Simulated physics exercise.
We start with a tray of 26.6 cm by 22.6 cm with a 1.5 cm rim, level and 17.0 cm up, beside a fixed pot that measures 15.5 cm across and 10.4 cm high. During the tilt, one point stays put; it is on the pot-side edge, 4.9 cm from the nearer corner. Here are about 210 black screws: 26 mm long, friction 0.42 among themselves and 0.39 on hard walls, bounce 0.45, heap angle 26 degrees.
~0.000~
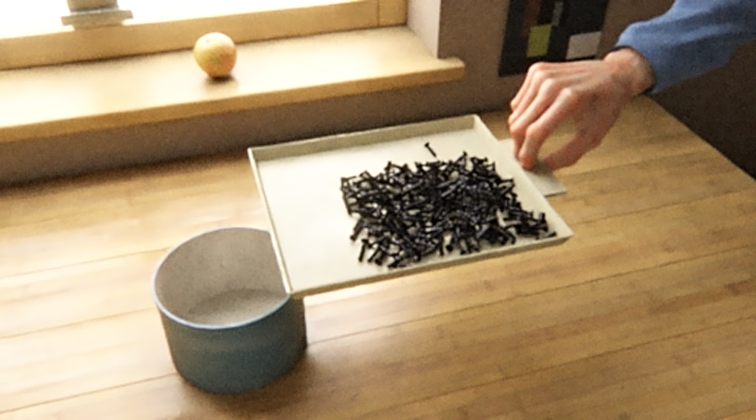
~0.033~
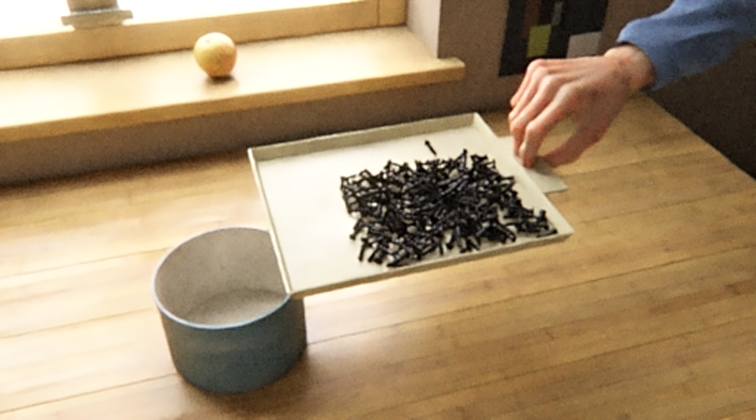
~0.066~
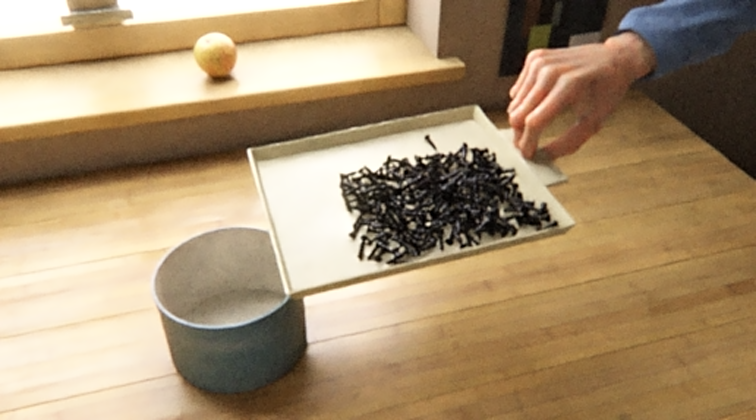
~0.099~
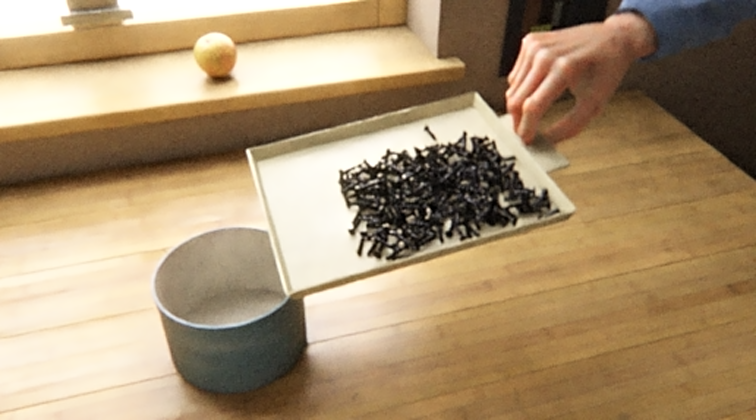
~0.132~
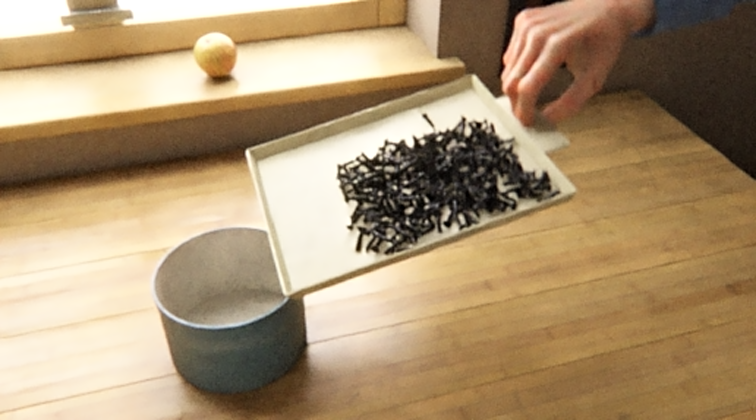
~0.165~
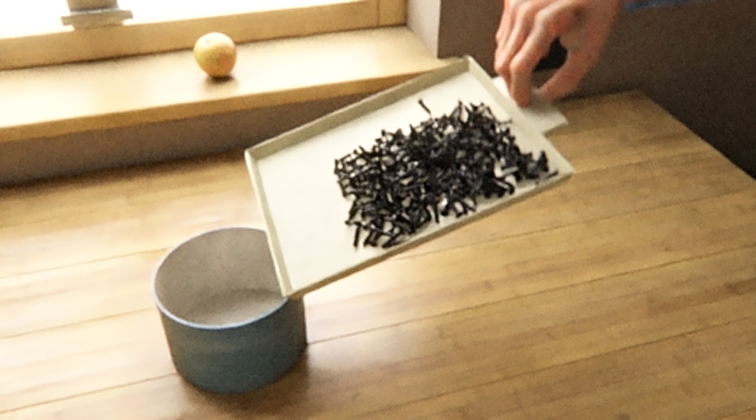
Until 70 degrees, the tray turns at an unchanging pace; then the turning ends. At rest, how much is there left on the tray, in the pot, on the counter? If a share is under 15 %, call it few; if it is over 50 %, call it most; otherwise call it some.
I would say tray: Few, pot: Most, counter: Some.
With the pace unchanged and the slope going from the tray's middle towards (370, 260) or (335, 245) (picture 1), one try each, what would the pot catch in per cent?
Estimate: Some 0 % and some 0 % respectively.
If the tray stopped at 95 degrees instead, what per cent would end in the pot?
You'd end up with some 60 % in the pot.
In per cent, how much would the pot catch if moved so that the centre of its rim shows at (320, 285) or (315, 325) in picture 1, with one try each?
Close to 5 in a hundred, then close to 10 in a hundred.
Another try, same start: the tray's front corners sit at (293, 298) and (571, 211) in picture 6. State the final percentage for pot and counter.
Final per cent - pot 0, counter 100.
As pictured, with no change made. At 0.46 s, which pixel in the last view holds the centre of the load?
Load centre est.: (303, 164) px.
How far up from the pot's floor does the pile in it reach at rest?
I'd put it at close to 3.0 centimetres.
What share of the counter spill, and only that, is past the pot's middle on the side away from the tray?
Some 90 per cent of the spill lies beyond the centre.
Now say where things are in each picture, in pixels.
The first frame shows tray tilt 0 degrees, front corners at (294, 287) and (566, 232); middle of the pieces at (441, 201); pot at (228, 273).
The second frame shows tray tilt 1 degrees, front corners at (293, 287) and (566, 229); middle of the pieces at (441, 199).
The third frame shows tray tilt 3 degrees, front corners at (293, 287) and (567, 221); middle of the pieces at (441, 194).
The fourth frame shows tray tilt 7 degrees, front corners at (292, 287) and (568, 208), lowest corner left front; middle of the pieces at (440, 186).
The fifth frame shows tray tilt 12 degrees, front corners at (290, 288) and (568, 189), lowest corner left front; middle of the pieces at (438, 174).
The sixth frame shows tray tilt 17 degrees, front corners at (289, 289) and (565, 169), lowest corner left front; middle of the pieces at (435, 162); pot at (228, 273). Its pace works out near 160 degrees a second.
Then, at 0.34 s, tilt 45 degrees; the tray holds 100 %, the pot 0 %.
Then, at 0.46 s, tilt 64 degrees; the tray holds 100 %, the pot 0 %.
After 0.71 s, tilt 70 degrees; the tray holds 5 %, the pot 60 %.
At rest (1.8 s), tray 5 %, pot 60 %, counter 40 %.
